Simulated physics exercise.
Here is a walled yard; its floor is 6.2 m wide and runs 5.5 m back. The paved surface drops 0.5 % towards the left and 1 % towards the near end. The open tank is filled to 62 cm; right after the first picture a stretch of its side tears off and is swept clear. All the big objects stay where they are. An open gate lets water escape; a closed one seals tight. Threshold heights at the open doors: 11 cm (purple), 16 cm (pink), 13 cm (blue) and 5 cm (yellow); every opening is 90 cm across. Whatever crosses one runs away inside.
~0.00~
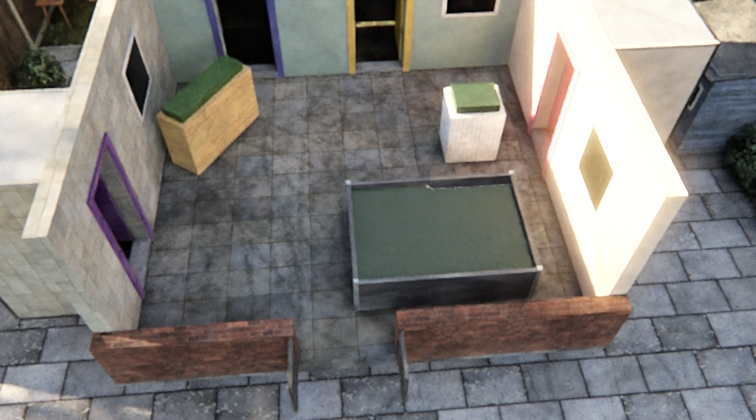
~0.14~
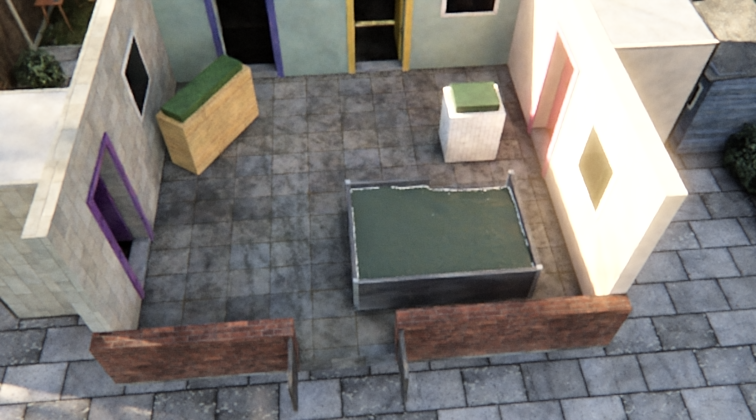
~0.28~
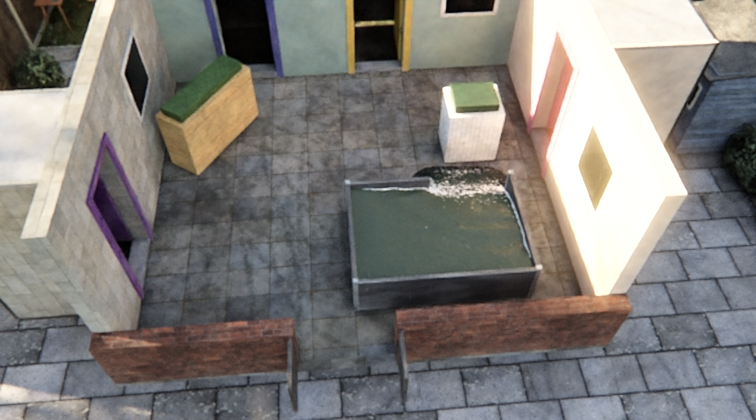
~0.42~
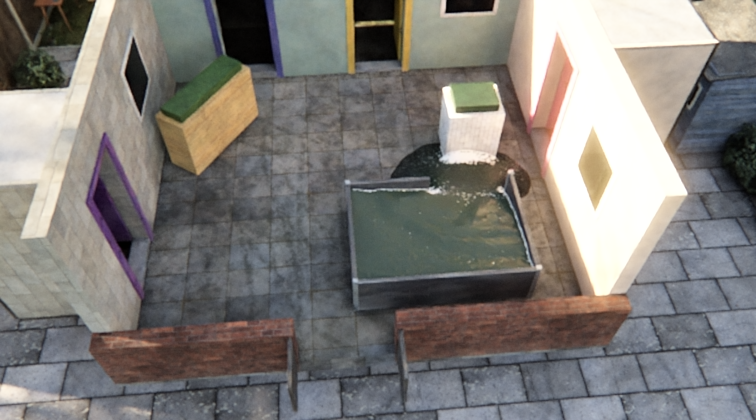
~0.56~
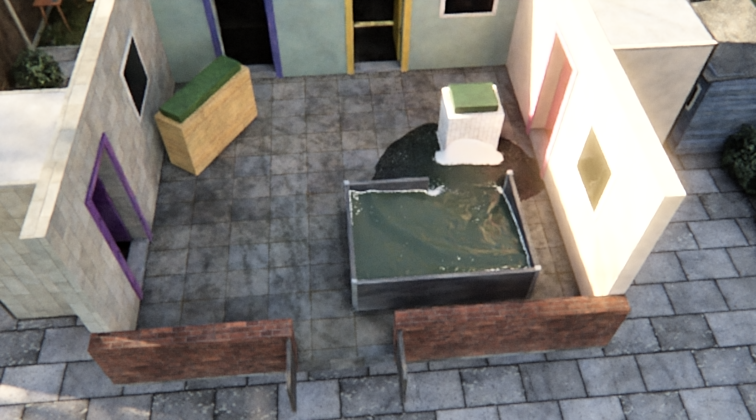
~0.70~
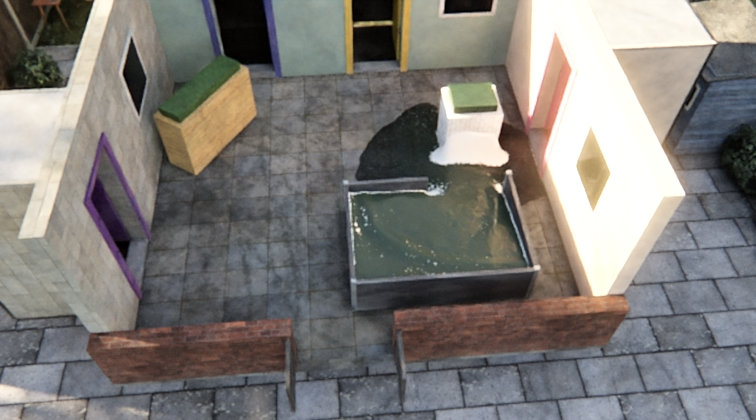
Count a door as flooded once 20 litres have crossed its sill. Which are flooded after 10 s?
Door by door: At the purple door it keeps below the limit; at the pink door it passes the limit; at the blue door it keeps below the limit; at the yellow door it exceeds the limit.
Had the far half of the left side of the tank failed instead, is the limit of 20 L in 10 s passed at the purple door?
Against that limit: Purple past it.
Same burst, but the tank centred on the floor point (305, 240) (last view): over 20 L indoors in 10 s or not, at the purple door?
Against that limit: Purple below.
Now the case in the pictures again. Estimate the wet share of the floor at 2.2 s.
Near 50 per cent is wet.
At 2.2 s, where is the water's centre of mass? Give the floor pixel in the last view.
At about (437, 209).
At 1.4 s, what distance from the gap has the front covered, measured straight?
Some 3.6 m out.
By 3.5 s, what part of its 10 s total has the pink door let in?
Some 95 per cent by then.
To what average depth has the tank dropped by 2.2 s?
Some 33 cm.
After 1.4 s water covers 25 % of the floor and is deepest (47 cm) near (468, 171); purple door not reached, pink door 33 cm at the sill, 24 L in, blue door not reached, yellow door 8 cm at the sill, 2 L in.
After 2.2 s water covers 50 % of the floor and is deepest (35 cm) near (534, 175); purple door not reached, pink door 30 cm at the sill, 112 L in, blue door 5 cm at the sill, 0 L in, yellow door 10 cm at the sill, 27 L in.
After 3.5 s water covers 70 % of the floor and is deepest (24 cm) near (534, 175); purple door not reached, pink door 21 cm at the sill, 175 L in, blue door 8 cm at the sill, 0 L in, yellow door 9 cm at the sill, 51 L in.
After 6.0 s water covers 85 % of the floor and is deepest (20 cm) near (174, 157); purple door 6 cm at the sill, 0 L in, pink door 13 cm at the sill, 188 L in, blue door 11 cm at the sill, 0 L in, yellow door 5 cm at the sill, 62 L in.
After 10.0 s water covers 95 % of the floor and is deepest (15 cm) near (131, 358); purple door 9 cm at the sill, 0 L in, pink door 7 cm at the sill, 188 L in, blue door 9 cm at the sill, 0 L in, yellow door 2 cm at the sill, 63 L in.
